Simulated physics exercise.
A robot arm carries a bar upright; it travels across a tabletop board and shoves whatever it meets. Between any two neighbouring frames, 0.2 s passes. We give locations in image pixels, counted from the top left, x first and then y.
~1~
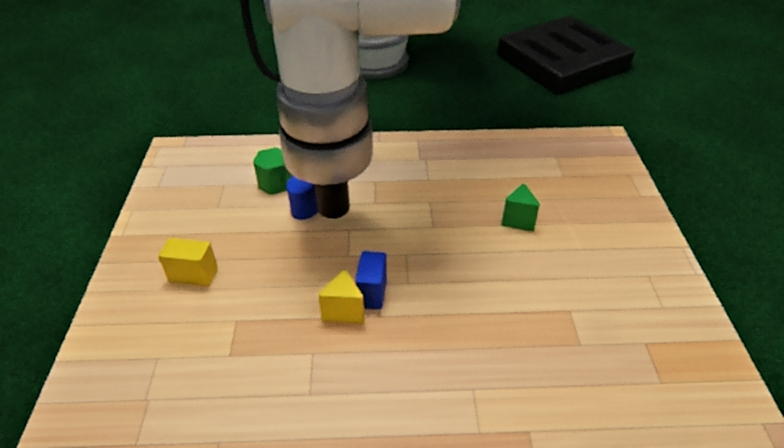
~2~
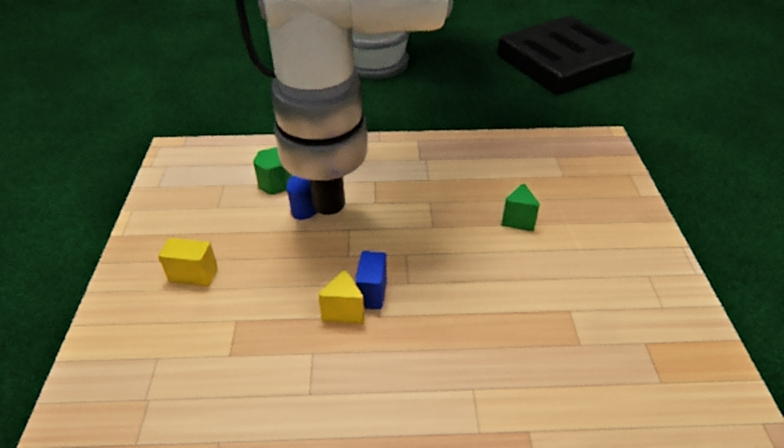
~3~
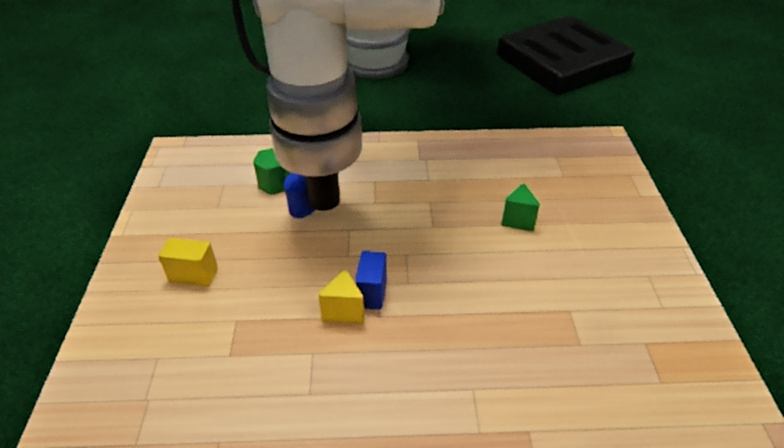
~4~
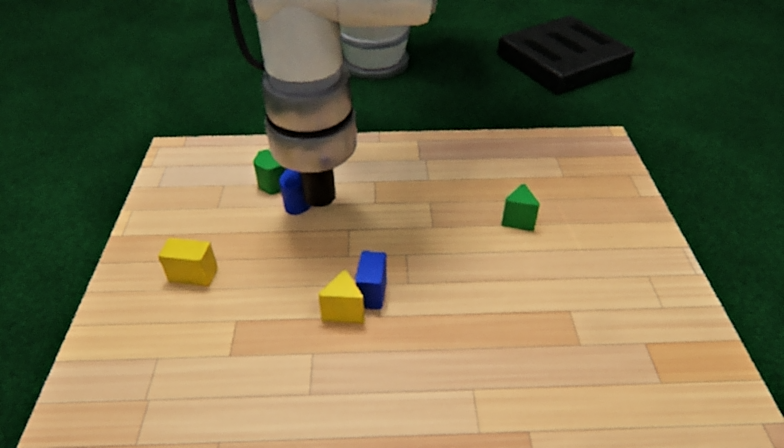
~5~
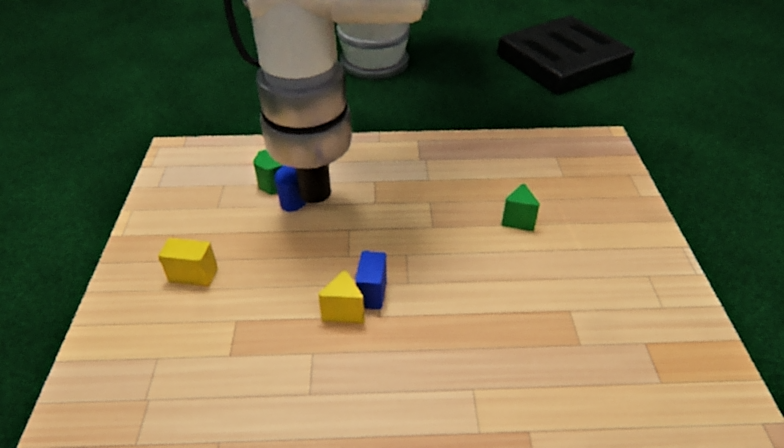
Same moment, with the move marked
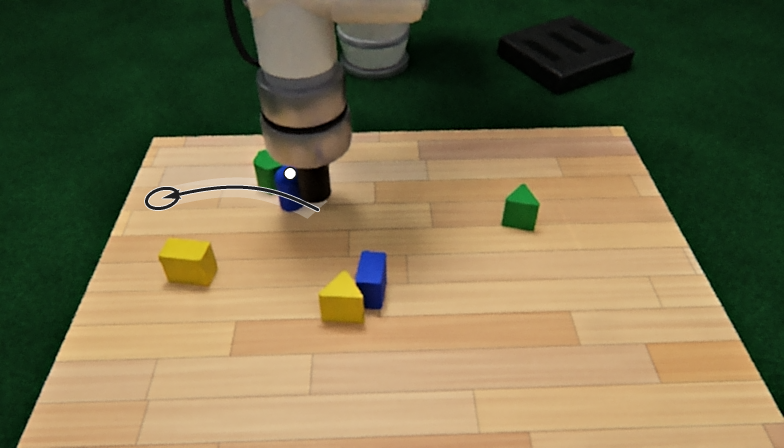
On a wooden tabletop, a robot arm moving slightly left and back, nudging a blue block toward a green six-sided block.
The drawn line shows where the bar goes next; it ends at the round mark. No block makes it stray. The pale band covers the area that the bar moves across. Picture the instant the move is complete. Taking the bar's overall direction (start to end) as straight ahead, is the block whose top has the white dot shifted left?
Answer: No.
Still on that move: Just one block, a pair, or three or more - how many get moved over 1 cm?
Answer: Two blocks.
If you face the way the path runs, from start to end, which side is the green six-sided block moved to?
Toward the right.
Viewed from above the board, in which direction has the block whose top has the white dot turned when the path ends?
Looking from above, the answer is clockwise.
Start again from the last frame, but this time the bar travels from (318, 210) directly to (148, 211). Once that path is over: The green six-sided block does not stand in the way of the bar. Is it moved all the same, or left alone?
The block you're asking about gets moved.
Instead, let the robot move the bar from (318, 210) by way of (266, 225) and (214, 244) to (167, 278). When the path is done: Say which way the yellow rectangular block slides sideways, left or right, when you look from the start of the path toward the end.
It shifts leftward.
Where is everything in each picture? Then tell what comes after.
In the first frame, lower end of the bar at (334, 208), tops of blocks, green six-sided block at (271, 157), blue oval partly hidden.
In the second frame, bar at (329, 204), blocks as before.
In the third frame, bar at (325, 200), blue oval at (300, 180).
In the fourth frame, bar at (320, 197), blue oval at (295, 177).
In the fifth frame, bar at (316, 193), green six-sided block at (271, 157), blue oval at (290, 174).
The drawn path runs from (318, 210) through (272, 192) and (219, 188) to (162, 198); the dot is on the blue oval.
The first path, step by step. One third of the way, bar at (268, 175); green six-sided block at (246, 135); blue oval at (251, 152), turned 45° clockwise.
Two thirds of the way, bar at (213, 171); green six-sided block at (239, 127), turned 35° clockwise; blue oval at (220, 144), turned 105° clockwise.
At the end, bar at (156, 182); green six-sided block at (239, 127), turned 35° clockwise; blue oval at (220, 144), turned 105° clockwise.
